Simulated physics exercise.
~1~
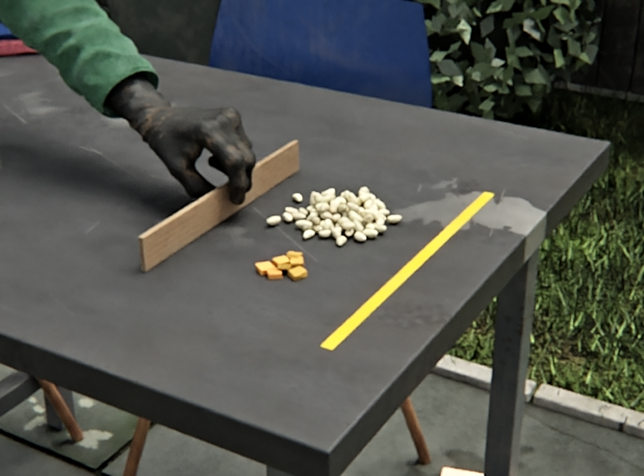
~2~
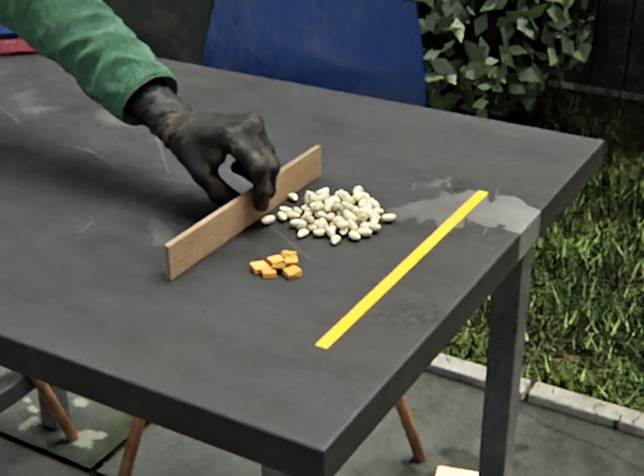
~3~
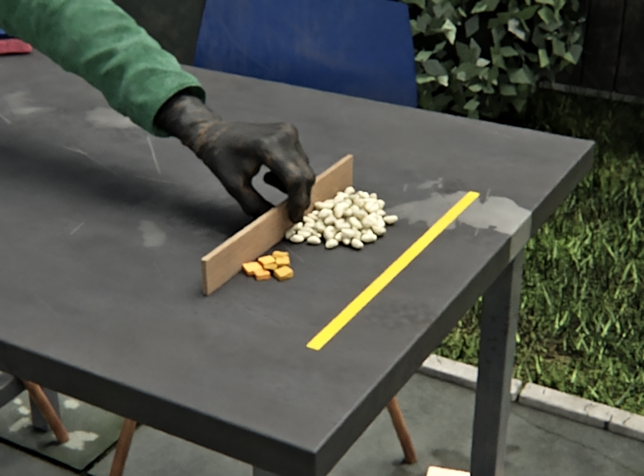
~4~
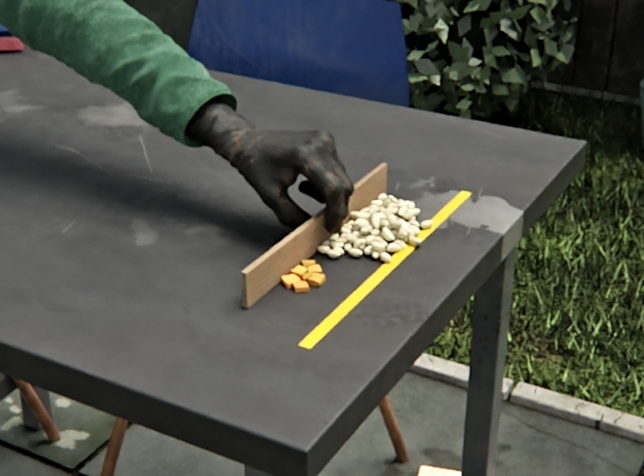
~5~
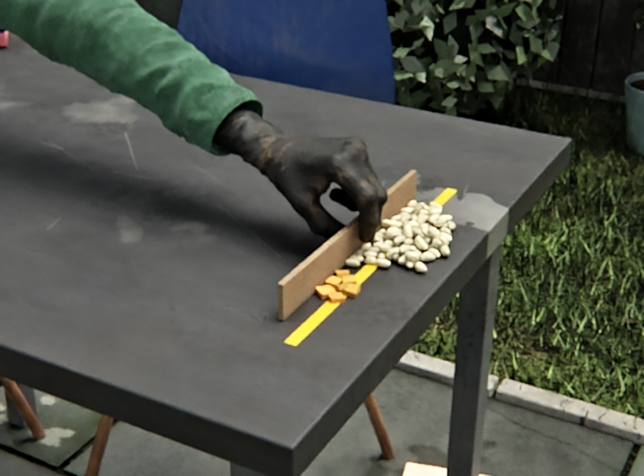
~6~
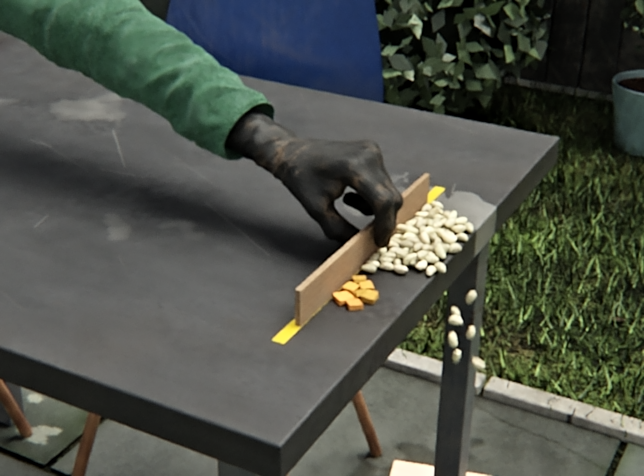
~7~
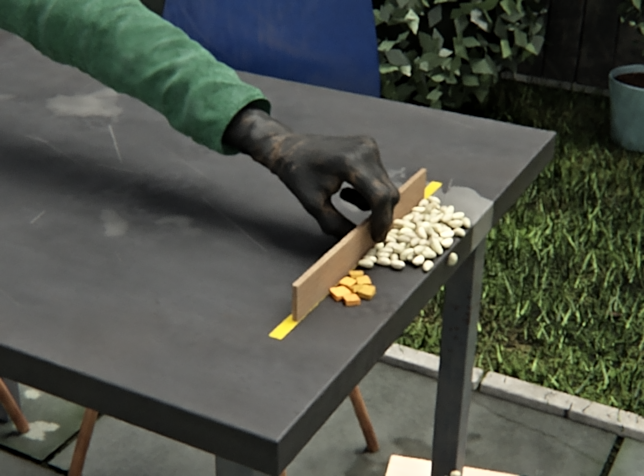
A gloved hand pushes white and orange pieces to yellow tape, and some white ones fall.
